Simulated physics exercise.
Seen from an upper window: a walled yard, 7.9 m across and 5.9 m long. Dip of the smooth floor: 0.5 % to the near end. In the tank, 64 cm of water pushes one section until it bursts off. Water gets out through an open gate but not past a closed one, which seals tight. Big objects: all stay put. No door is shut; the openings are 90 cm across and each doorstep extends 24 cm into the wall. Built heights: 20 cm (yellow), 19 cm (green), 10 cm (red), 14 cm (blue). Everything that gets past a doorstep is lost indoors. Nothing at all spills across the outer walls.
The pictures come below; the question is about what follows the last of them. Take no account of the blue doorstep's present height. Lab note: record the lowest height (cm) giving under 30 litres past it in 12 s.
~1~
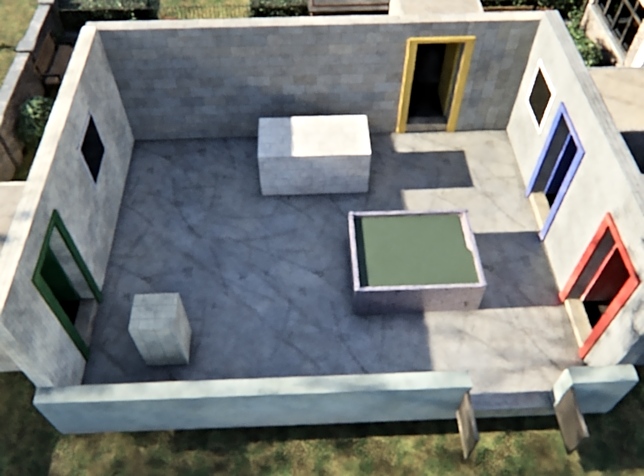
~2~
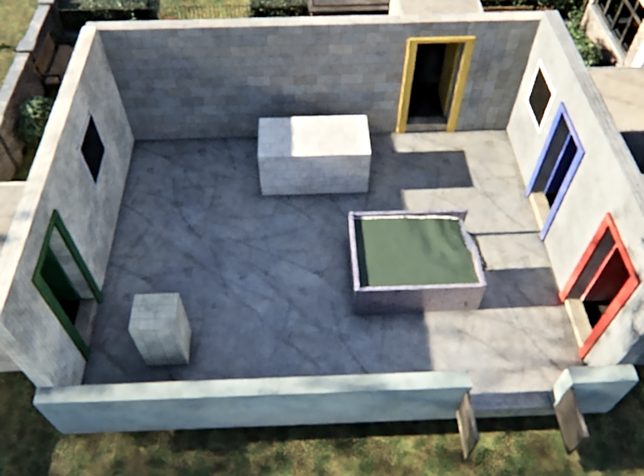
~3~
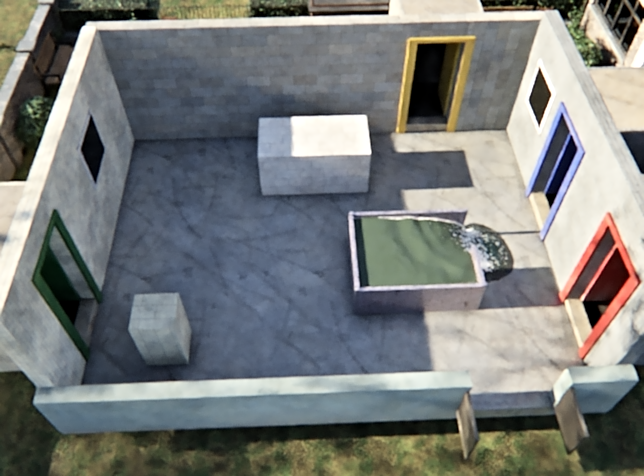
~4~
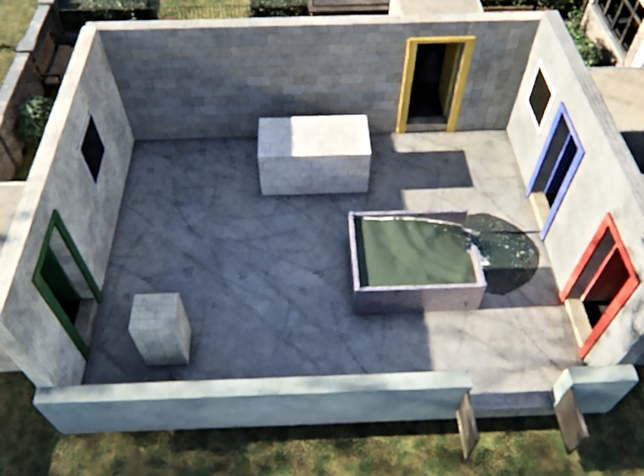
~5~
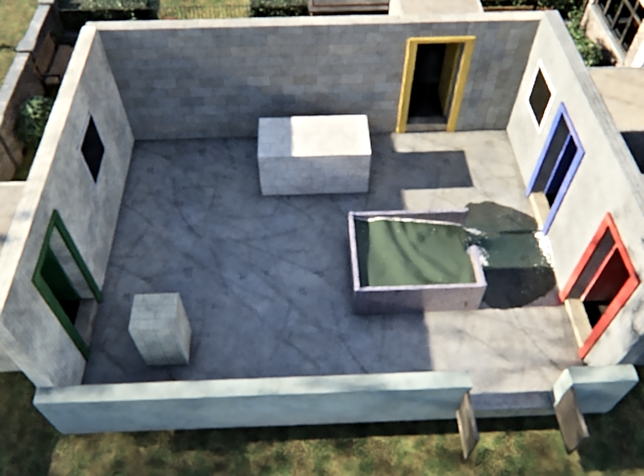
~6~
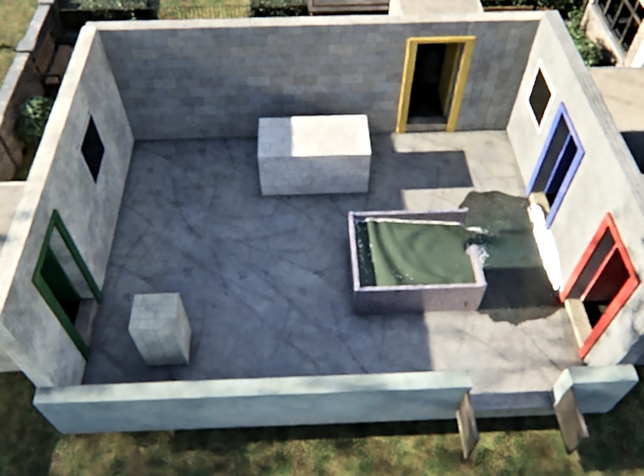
Lowest height: 22 cm.
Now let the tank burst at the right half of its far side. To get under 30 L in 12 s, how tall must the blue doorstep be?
Minimum height: Approx. 6.5 cm.
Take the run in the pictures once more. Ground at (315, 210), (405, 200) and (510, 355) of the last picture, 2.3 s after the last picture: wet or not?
First bone-dry, second bone-dry, third wet through.
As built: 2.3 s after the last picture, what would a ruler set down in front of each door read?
Lab note, depth in cm: Yellow 9; green 0; red 9; blue 20.
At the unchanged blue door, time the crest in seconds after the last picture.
Near 0.6 seconds.
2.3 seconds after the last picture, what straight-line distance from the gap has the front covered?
3.4 m.
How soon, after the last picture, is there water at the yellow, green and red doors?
Arrives: Yellow 1.6 s / green 9.5 s / red 0.2 s.
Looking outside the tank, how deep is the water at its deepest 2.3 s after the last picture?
Around 24 centimetres.
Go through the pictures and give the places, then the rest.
The first frame shows the tank at (414, 251) is whole and still, 64 cm deep; the blue door at (551, 179) is dry.
In the second frame, the front is at a hidden place, 0.3 m from the gap at (463, 245); 0.2 m2 of floor is wet, 64 cm left at the back.
In the third frame, water pours out at (463, 246) and has run 0.8 m, to (509, 261); about 10 cm deep outside, 64 cm at the back.
In the fourth frame, the gap is at (463, 247), the front 1.3 m out at (534, 254); the back of the tank holds 64 cm.
In the fifth frame, water pours out at (463, 247) and has run 1.6 m, to (537, 223); about 5 cm deep outside, 63 cm at the back.
In the sixth frame, water pours out at (463, 246) and has run 1.7 m, to (542, 208); about 5 cm deep outside, 56 cm at the back; water is at the blue door at (551, 179).
Then, 0.7 s after the last picture water covers 10 % of the floor, deepest (36 cm) near (539, 249); 28 cm at the blue door, 26 litres in over its 14 cm doorstep.
Then, 2.3 s after the last picture water covers 20 % of the floor, deepest (24 cm) near (503, 139); 20 cm at the blue door, 103 litres in over its 14 cm doorstep.
Then, 11.3 s after the last picture water covers 90 % of the floor, deepest (8 cm) near (585, 390); 6 cm at the blue door, 122 litres in over its 14 cm doorstep.
At the blue door as built, the water peaked near 28 cm, 0.7 s after the last picture.
Run again over the same 12 s with other heights there, 66 litres in over 18 cm, 17 litres over 24.5 cm. The limit of 30 litres is kept from about 22 cm up.
